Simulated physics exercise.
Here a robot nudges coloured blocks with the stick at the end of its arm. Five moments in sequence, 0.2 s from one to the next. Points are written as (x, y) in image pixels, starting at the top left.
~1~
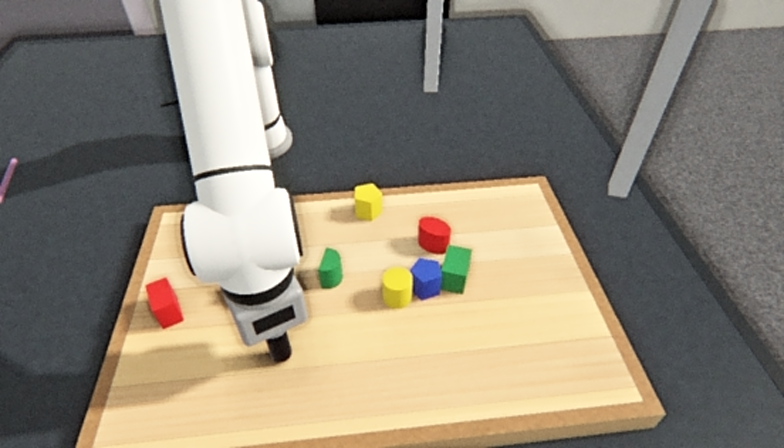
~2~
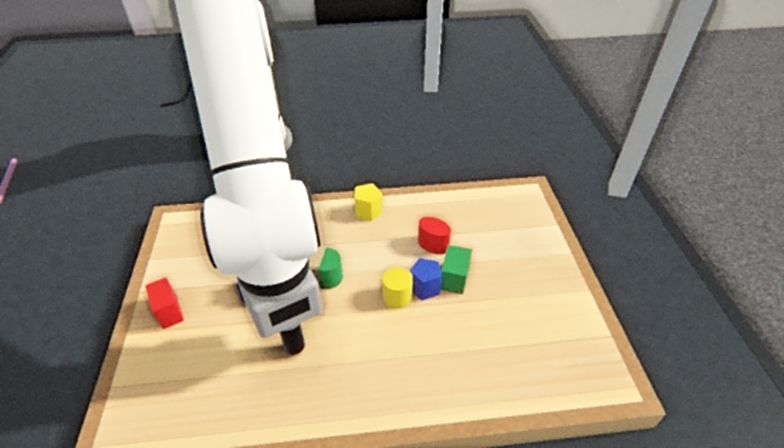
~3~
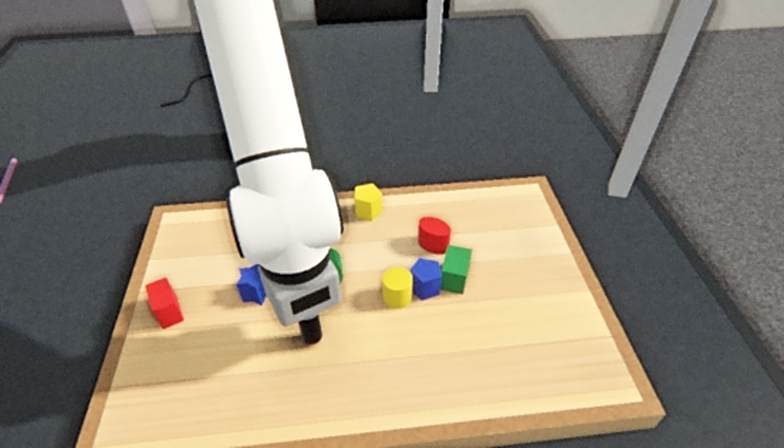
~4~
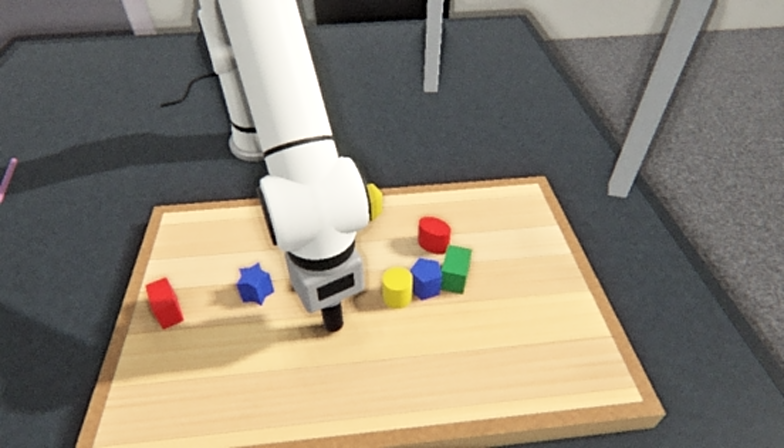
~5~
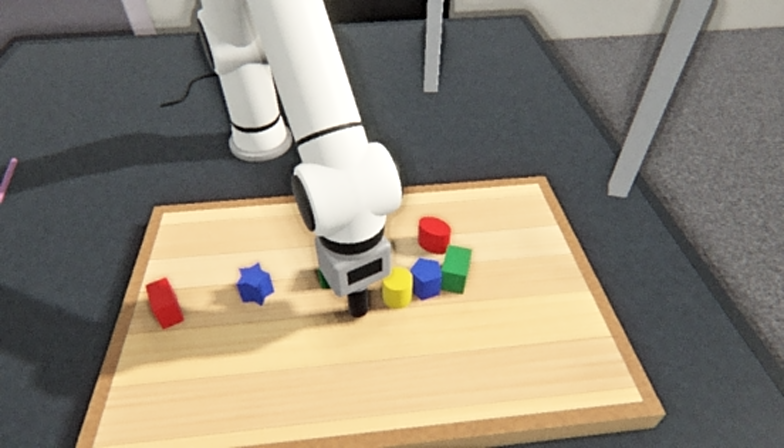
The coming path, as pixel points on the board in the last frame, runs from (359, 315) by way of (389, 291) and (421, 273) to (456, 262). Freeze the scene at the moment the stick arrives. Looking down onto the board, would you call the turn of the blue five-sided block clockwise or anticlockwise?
The twist is clockwise.
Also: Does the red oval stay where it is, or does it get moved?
That block stands still.
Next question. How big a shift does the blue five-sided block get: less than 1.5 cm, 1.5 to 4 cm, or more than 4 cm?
Shift: Over 4 cm.
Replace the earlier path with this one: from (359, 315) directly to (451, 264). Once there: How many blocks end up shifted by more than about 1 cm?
Once the path ends, three or more blocks will have shifted.
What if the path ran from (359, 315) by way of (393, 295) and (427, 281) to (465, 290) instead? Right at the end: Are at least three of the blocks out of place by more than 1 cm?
My answer is yes.
What follows on the original path. One third of the way, stick (389, 285); yellow disc (413, 268); blue five-sided block (442, 265), turned 30° clockwise; green rectangle (470, 258), turned 20° anticlockwise.
Two thirds of the way, stick (422, 268); yellow disc (446, 260); blue five-sided block (475, 268), turned 45° clockwise; green rectangle (496, 256), turned 50° anticlockwise.
At the end, stick (457, 257); yellow disc (469, 259); blue five-sided block (490, 277), turned 30° clockwise; red oval not moved; green rectangle (501, 256), turned 55° anticlockwise.
